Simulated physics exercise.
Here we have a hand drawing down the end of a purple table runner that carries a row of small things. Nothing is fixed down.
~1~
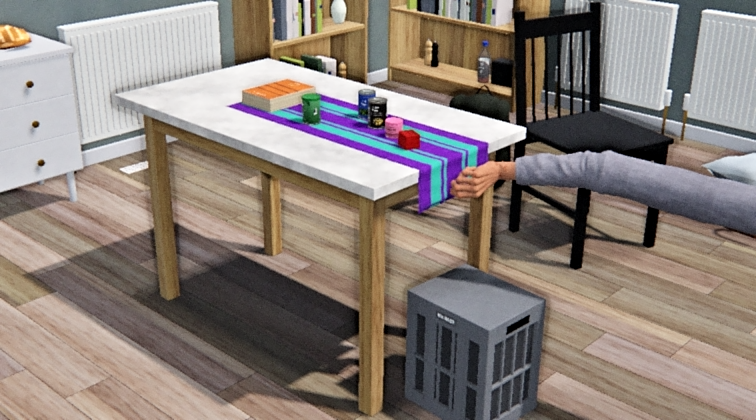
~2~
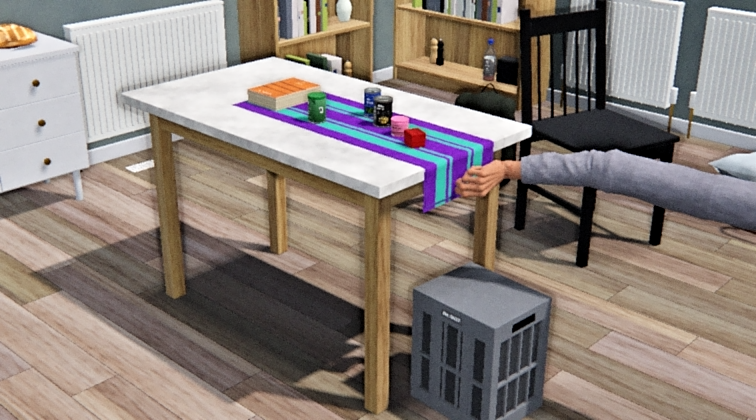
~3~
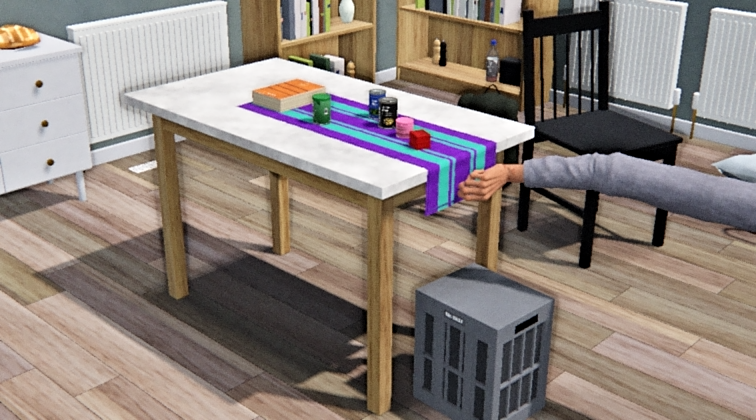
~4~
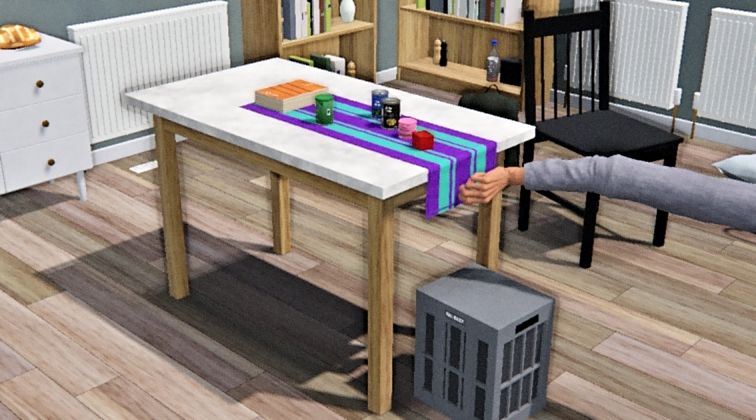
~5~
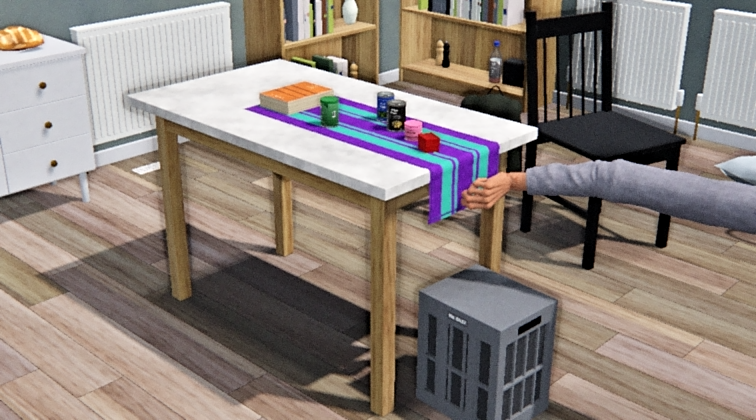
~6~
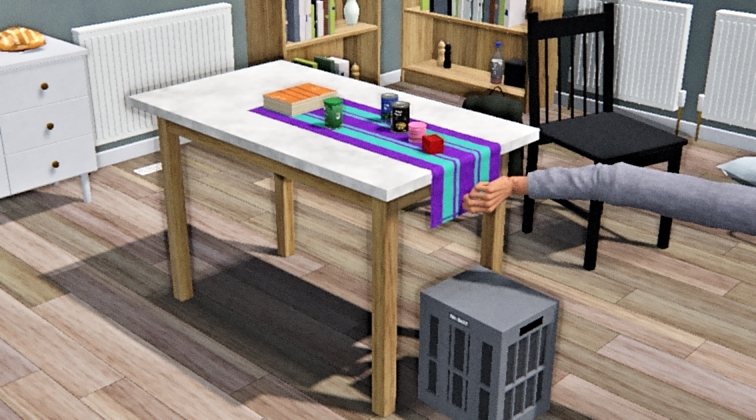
The video shows a hand at the right gripping the hanging end of a purple and turquoise table runner and drawing it slightly downward, as the small cans, pink pot and red cube on it shift slightly toward the table edge.
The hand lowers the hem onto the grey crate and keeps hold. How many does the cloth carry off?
Over the edge go two.
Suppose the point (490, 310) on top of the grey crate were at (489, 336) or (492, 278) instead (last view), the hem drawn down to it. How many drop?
It would be 3 and 1.
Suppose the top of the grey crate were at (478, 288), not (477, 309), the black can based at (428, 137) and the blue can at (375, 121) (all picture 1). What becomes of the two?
The black can goes over; the blue can holds on.
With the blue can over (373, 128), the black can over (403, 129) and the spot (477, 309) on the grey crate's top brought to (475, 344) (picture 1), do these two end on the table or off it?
The blue can is carried off, the black can falls.
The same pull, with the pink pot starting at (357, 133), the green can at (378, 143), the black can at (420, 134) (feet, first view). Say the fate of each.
The pink pot does not fall; the green can drops off; the black can goes over.
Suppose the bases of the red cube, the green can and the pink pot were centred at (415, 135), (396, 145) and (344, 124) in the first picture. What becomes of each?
The red cube tumbles off; the green can is carried off; the pink pot stays on.
Early on, hem near (465, 235); all still up.
Midway, hem near (465, 268); red cube gone.
Near the end, hem on the crate; red cube and pink pot gone.
Finally, hem on the crate; red cube and pink pot gone. The table loses two.
